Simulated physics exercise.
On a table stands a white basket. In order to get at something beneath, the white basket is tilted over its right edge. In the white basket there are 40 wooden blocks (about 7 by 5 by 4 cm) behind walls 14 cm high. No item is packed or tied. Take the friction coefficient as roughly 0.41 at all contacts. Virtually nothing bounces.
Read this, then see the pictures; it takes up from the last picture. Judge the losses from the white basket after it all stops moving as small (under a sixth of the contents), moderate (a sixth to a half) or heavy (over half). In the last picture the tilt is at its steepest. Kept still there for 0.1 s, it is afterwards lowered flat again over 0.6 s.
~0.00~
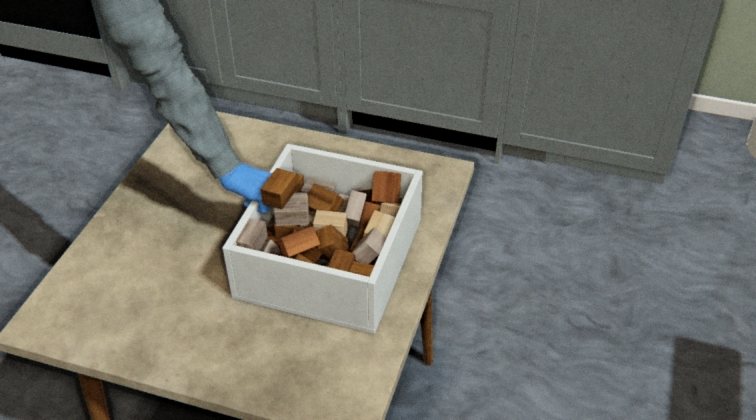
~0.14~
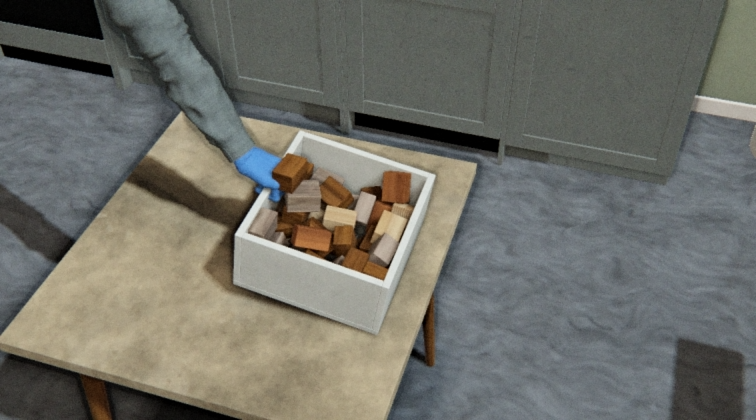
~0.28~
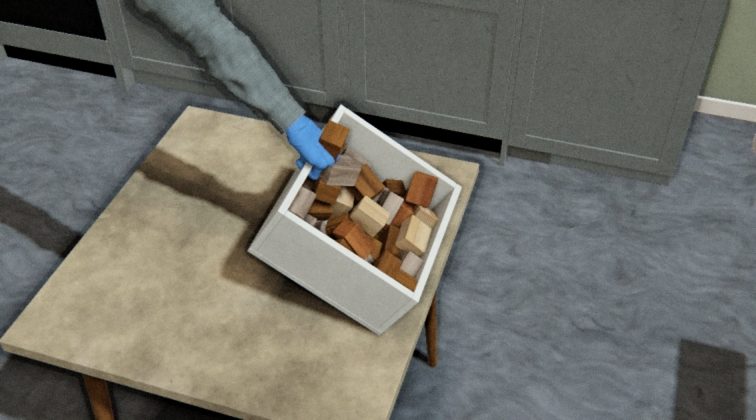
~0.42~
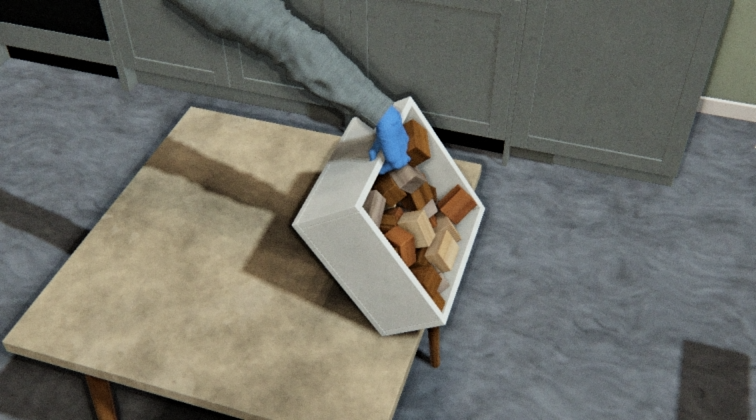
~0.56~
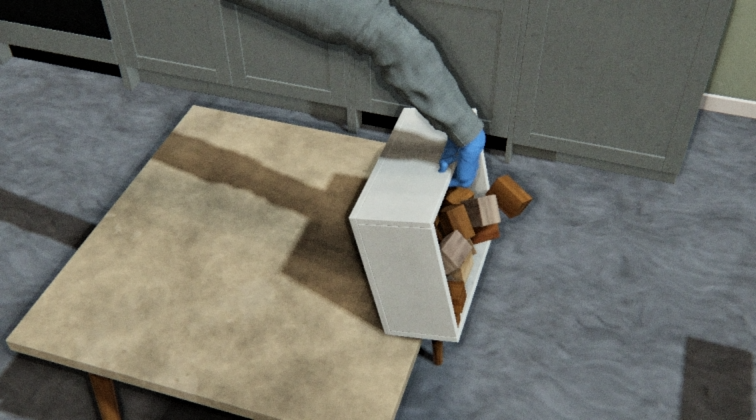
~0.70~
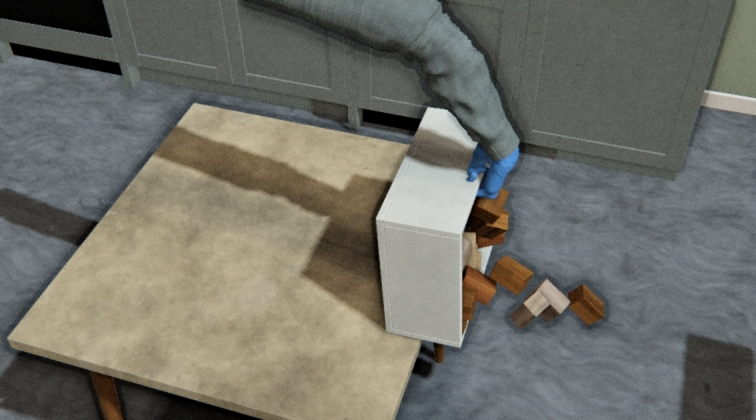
The losses are moderate.
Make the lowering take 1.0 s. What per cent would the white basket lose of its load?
White basket: 20 per cent.
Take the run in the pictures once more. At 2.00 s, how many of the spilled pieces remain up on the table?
The count is about 0.
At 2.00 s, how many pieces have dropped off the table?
About 10.
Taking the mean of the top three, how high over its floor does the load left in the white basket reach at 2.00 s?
I'd say some 14 cm high.
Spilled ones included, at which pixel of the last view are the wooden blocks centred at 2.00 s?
Pixel (385, 256), give or take.
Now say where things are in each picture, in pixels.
In the first frame (places track the rim corner closest to us here), white basket (369, 279); tipped 0°; all still inside.
The second frame shows white basket (383, 283); tipped 9°.
The third frame shows white basket (413, 296); tipped 31°.
The fourth frame shows white basket (443, 317); tipped 56°.
The fifth frame shows white basket (458, 335); tipped 78°; 2 out, the lowest block at (480, 212).
The sixth frame shows white basket (461, 341); tipped 87°; 4 out, the lowest block at (586, 305).
After 0.91 s, tilt 79°; the white basket is down by 9 of 40.
After 1.17 s, tilt 29°; the white basket is down by 9 of 40.
After 1.53 s, tilt 0°; the white basket is down by 10 of 40.
Outcome (at 2.00 s), the white basket is down by 10 of 40. Asked share, 10 of 40, 25 per cent.
